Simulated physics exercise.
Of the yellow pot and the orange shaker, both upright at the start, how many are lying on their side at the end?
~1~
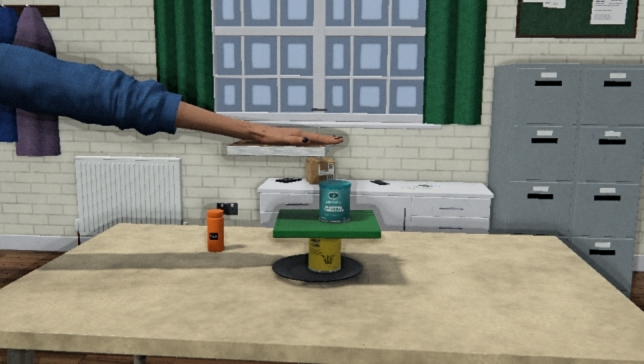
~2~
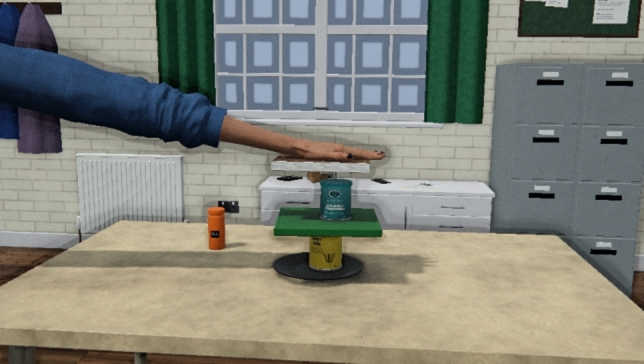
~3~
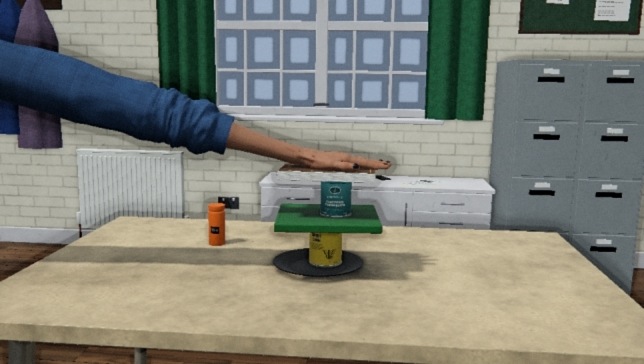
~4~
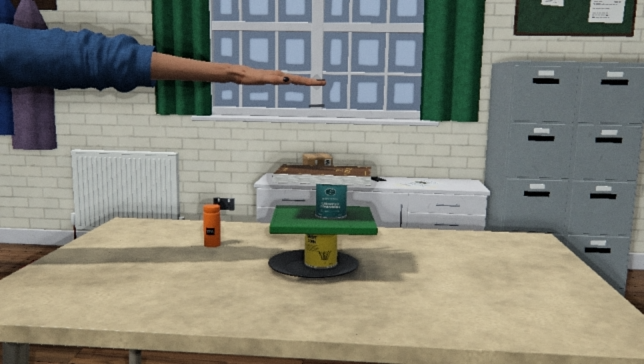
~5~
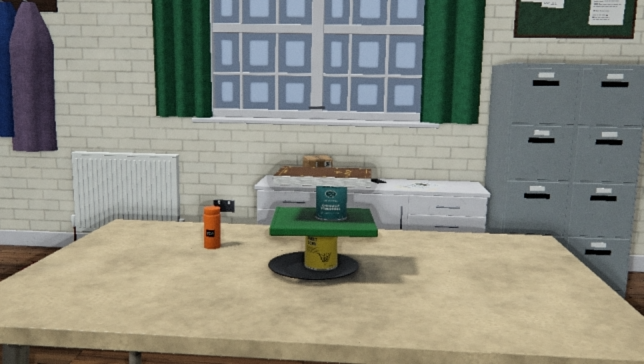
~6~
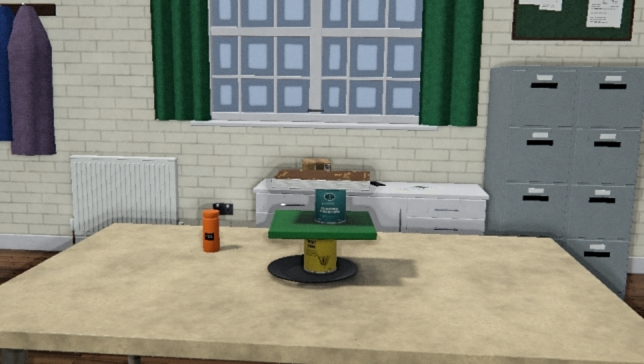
None of them are. The yellow pot is still upright under the green tray, and the orange shaker still stands to the left.
